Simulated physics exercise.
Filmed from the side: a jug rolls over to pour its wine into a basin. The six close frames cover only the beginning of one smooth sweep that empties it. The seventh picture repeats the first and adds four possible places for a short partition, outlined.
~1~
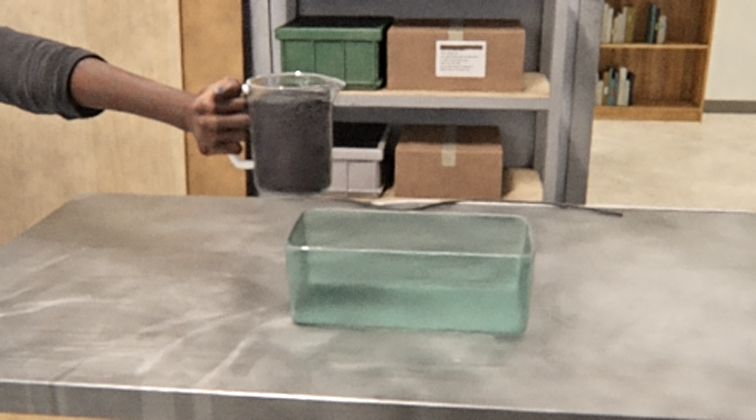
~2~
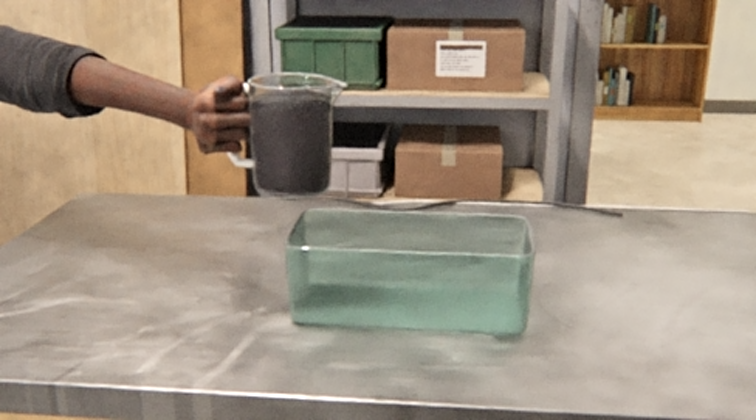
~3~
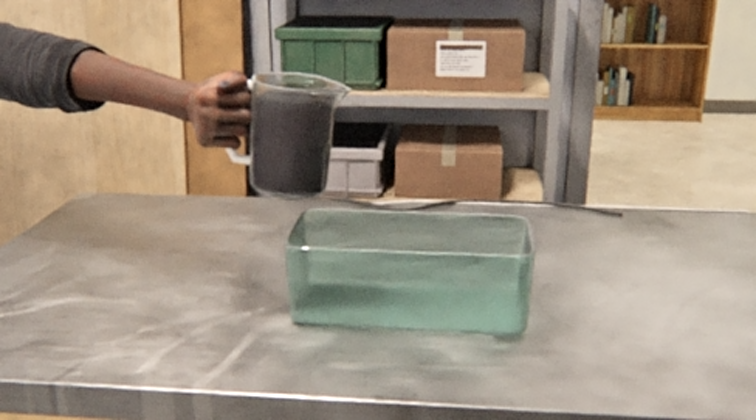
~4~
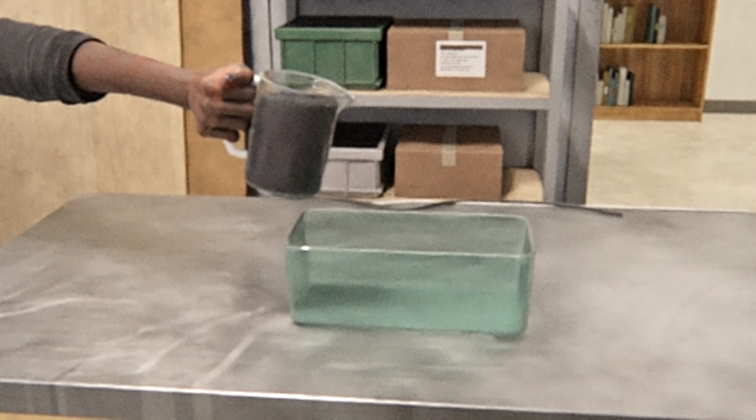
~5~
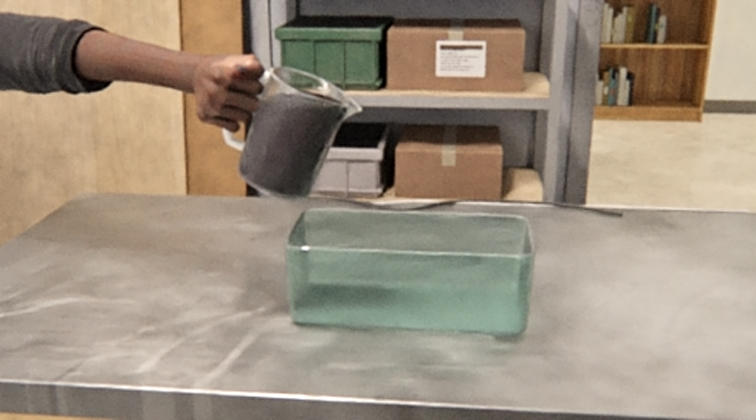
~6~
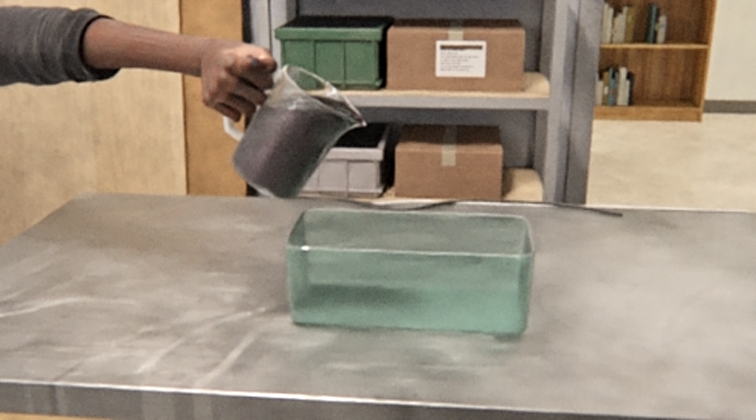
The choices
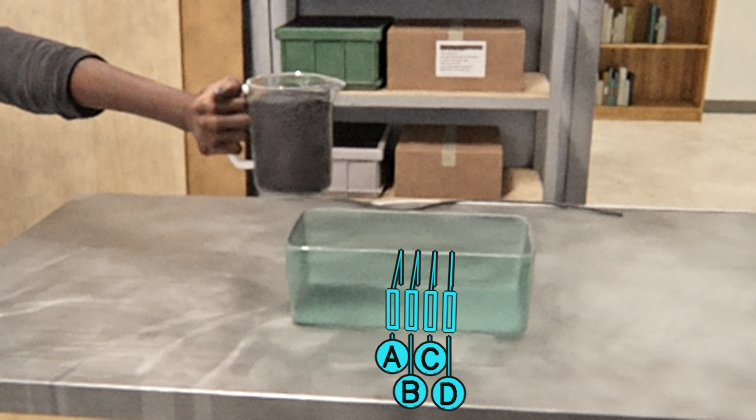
To begin with, a hand holds a clear jug of dark liquid upright above a greenish glass basin on a gray table, with shelves of boxes behind. The hand then tilts the jug gradually to the right, its lip dipping lower, while the liquid stays inside.
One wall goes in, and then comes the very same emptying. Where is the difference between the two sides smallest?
A.
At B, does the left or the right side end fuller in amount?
The left side.
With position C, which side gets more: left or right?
More ends on the left.
In cyan, A at (392, 334); B at (411, 335); C at (429, 336); D at (448, 337).
If A is chosen, about 52 % ends left of the wall and 47 % right of it.
If B is chosen, about 78 % ends left of the wall and 13 % right of it; 9 % is lost outside.
If C is chosen, about 89 % ends left of the wall and 3 % right of it; 7 % is lost outside.
If D is chosen, about 90 % ends left of the wall and 7 % right of it; 4 % is lost outside.
